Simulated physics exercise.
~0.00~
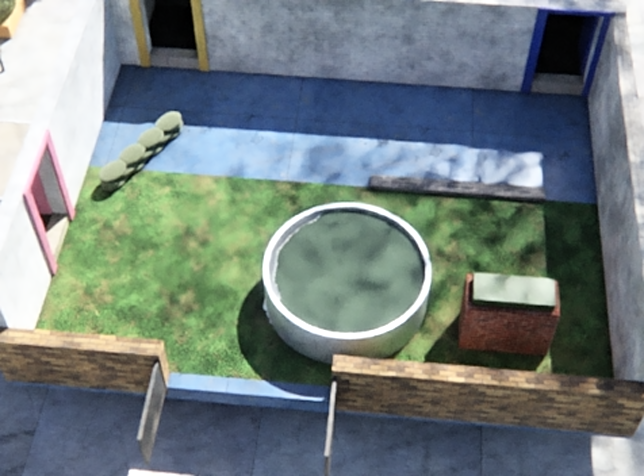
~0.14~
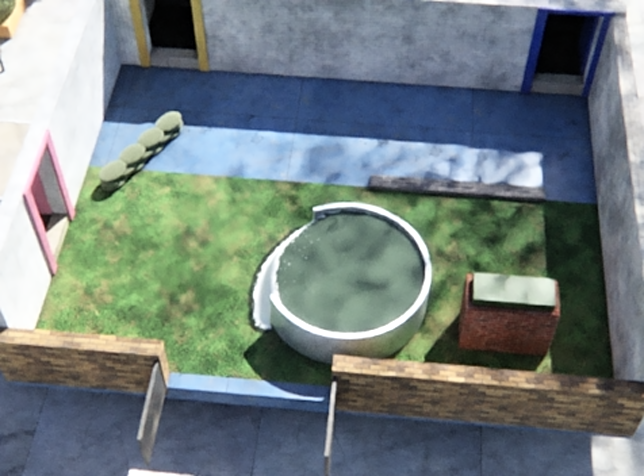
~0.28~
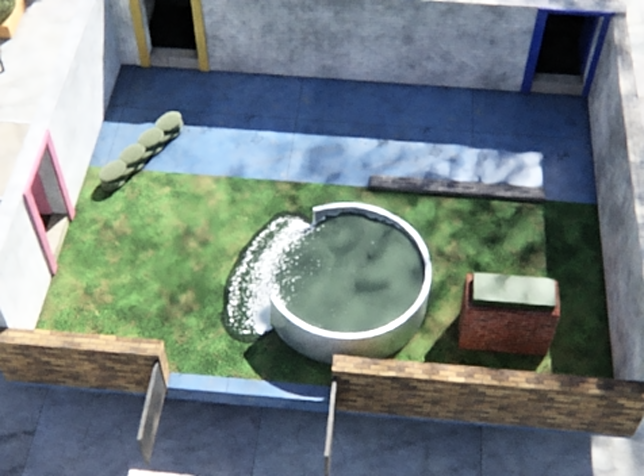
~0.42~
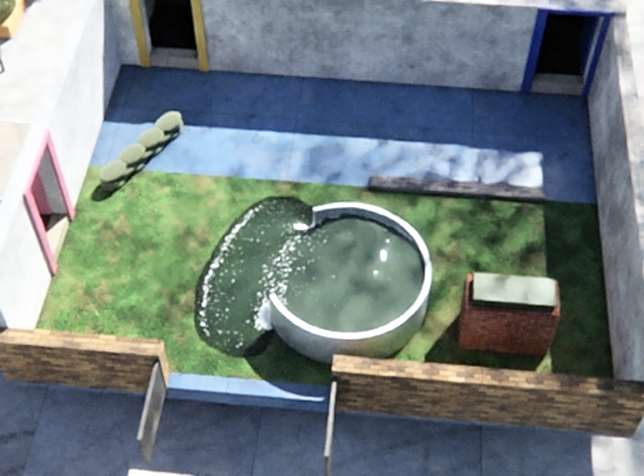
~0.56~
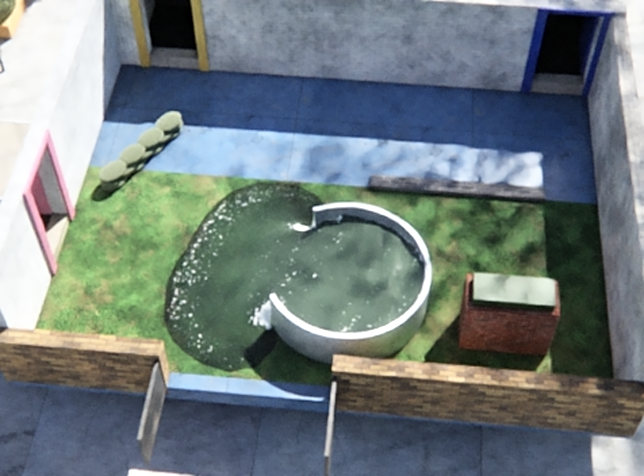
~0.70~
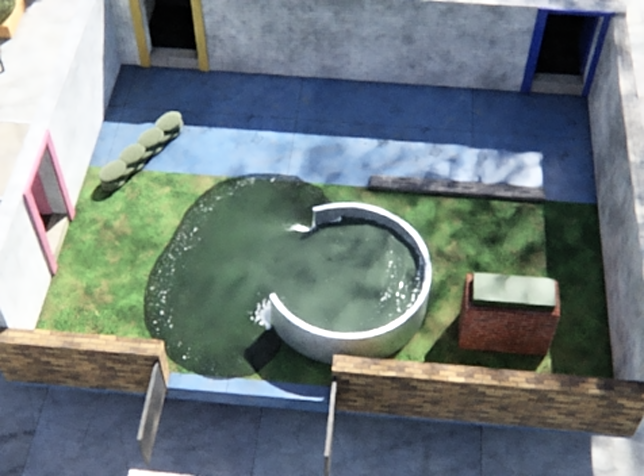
A round, pale-walled tank of dark green water stands on a patchy lawn in a walled terrace, seen from above by a still camera. A red brick block sits to its right, a row of rounded shrubs lies upper left, and yellow, blue and pink doorways edge the space. The tank's left wall gives way, and water pours through the gap, foaming white, then spreads leftward across the grass in a widening dark pool.
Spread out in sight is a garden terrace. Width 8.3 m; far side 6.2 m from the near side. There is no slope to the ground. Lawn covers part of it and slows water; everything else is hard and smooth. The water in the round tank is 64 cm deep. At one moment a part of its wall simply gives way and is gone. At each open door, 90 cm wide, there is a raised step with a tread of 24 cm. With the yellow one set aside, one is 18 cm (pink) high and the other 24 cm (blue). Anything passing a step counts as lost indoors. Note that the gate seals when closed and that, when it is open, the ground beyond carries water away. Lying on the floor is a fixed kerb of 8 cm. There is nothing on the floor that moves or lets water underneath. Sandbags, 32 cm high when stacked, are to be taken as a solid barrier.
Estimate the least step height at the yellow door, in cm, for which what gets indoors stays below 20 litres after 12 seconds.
Close to 6 cm is just enough.
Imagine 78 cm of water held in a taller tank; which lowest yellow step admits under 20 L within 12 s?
Roughly 8.5 centimetres.
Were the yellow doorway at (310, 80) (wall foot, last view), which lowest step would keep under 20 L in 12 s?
6.0 cm.
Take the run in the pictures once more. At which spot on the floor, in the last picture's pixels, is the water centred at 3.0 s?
Approximately (207, 251).
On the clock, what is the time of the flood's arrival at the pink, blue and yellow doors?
Pink at 1.8 s, blue at 7.5 s and yellow at 2.6 s.
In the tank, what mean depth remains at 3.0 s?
Mean depth: Approx. 18 cm.
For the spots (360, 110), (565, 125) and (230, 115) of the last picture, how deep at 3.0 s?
Going through the spots in order gives 0, 0 and 8 centimetres.
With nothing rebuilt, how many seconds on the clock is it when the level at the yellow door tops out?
I'd say near 4.5 seconds.
After 1.4 s water covers 25 % of the floor, deepest (27 cm) near (269, 275); it has not reached the yellow door.
After 3.0 s water covers 45 % of the floor, deepest (26 cm) near (25, 359); 8 cm at the yellow door, 0 litres in over its 24 cm step.
After 12.0 s water covers 80 % of the floor, deepest (9 cm) near (527, 139); 7 cm at the yellow door, 0 litres in over its 24 cm step.
At the yellow door as built, the water arrived by 2.7 s and peaked near 11 cm at 4.6 s.
With a step of 5 cm, 36 litres would have come in within the 12 s; with 7 cm, 10 litres. So under 20 litres takes about 6 cm.
